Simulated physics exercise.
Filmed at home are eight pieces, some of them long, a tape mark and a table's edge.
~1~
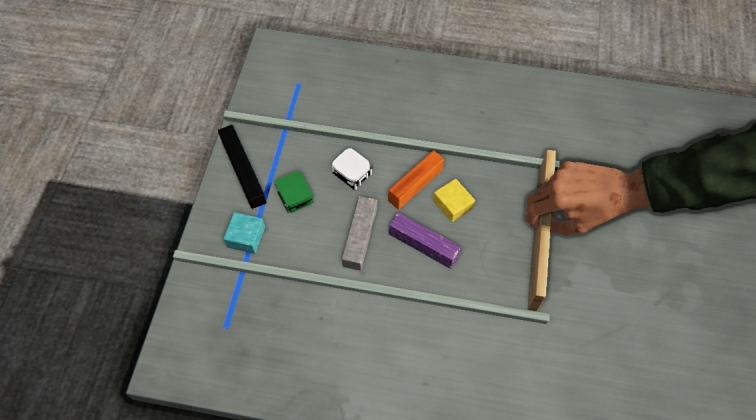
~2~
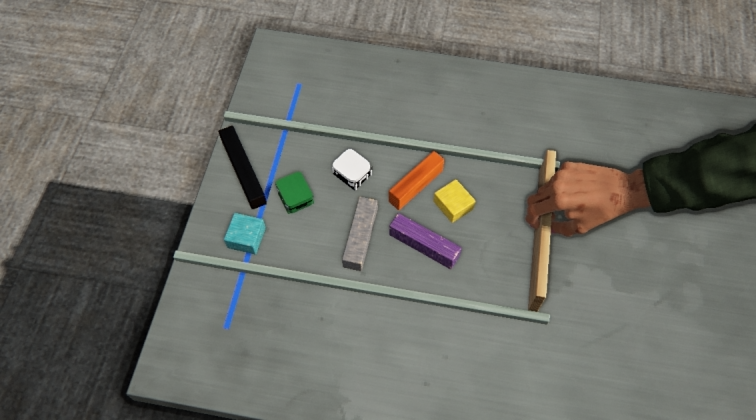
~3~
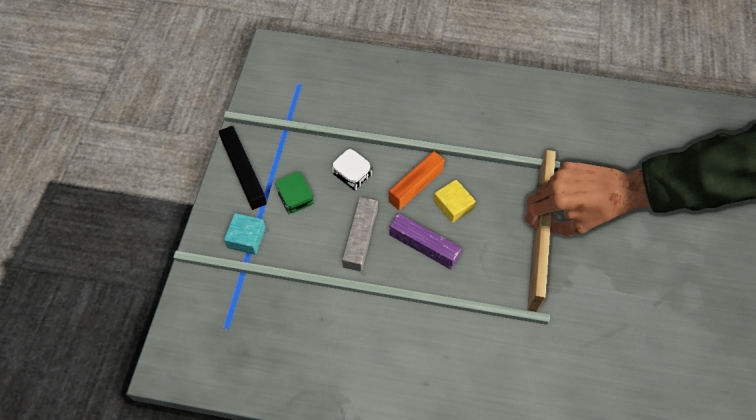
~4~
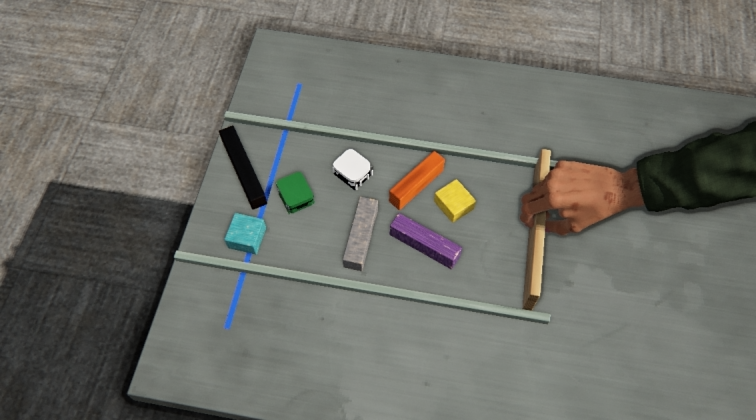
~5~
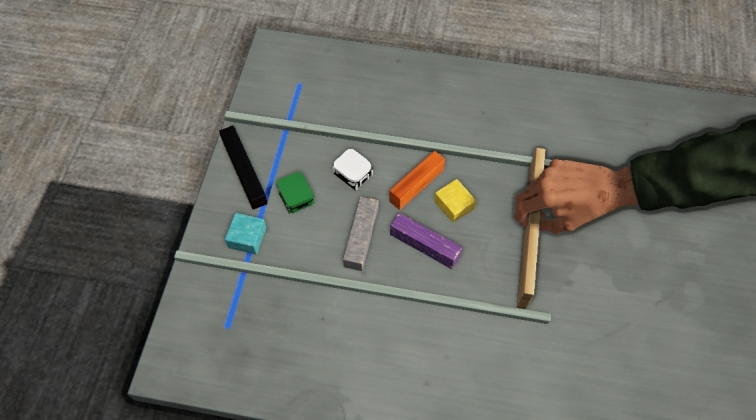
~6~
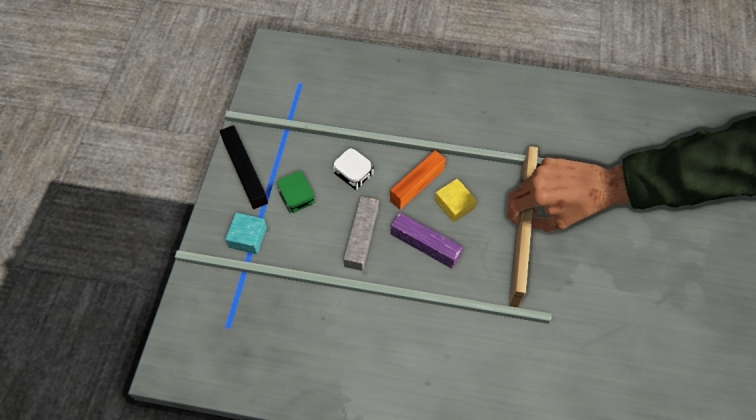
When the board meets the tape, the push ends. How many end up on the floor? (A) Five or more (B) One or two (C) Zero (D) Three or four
(B) One or two.
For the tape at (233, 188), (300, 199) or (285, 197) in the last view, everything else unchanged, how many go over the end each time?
4, 0, 0.
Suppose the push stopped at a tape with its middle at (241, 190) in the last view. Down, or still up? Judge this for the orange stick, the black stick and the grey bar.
Starting with the orange stick, it keeps its place, then the black stick ends up falling, then the grey bar keeps its place.
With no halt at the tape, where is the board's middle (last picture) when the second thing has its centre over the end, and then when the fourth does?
I'd say close to (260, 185), then close to (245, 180).
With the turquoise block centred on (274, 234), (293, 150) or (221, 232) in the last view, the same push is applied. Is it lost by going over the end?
Per position, it is not dislodged / is not dislodged / is not dislodged.
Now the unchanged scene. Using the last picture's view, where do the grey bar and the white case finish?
Approximately (227, 224) for one, approximately (237, 135) for the other.
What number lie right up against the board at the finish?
The figure is 4.
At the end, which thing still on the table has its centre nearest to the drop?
The green case finishes closest.
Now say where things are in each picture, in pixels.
In the first frame, black stick (242, 166); turquoise block (245, 233); green case (295, 193); board (542, 228); tape (266, 194).
In the second frame, turquoise block (245, 234); purple bar (424, 241).
In the third frame, green case (295, 194); orange stick (416, 181).
In the fourth frame, black stick (243, 167); grey bar (361, 234).
In the fifth frame, turquoise block (246, 234); board (531, 226).
In the sixth frame, black stick (243, 166); turquoise block (246, 233); green case (296, 194); board (524, 225); tape (268, 194).
Early on, none off yet; black stick at rest near (243, 166); turquoise block at rest near (246, 233); green case at rest near (296, 194).
A while later, none off yet; black stick travelled a little near (217, 168); turquoise block travelled a little near (233, 237); green case travelled well along near (241, 190).
Finally, the number that fall off is one or two; lost, black stick.
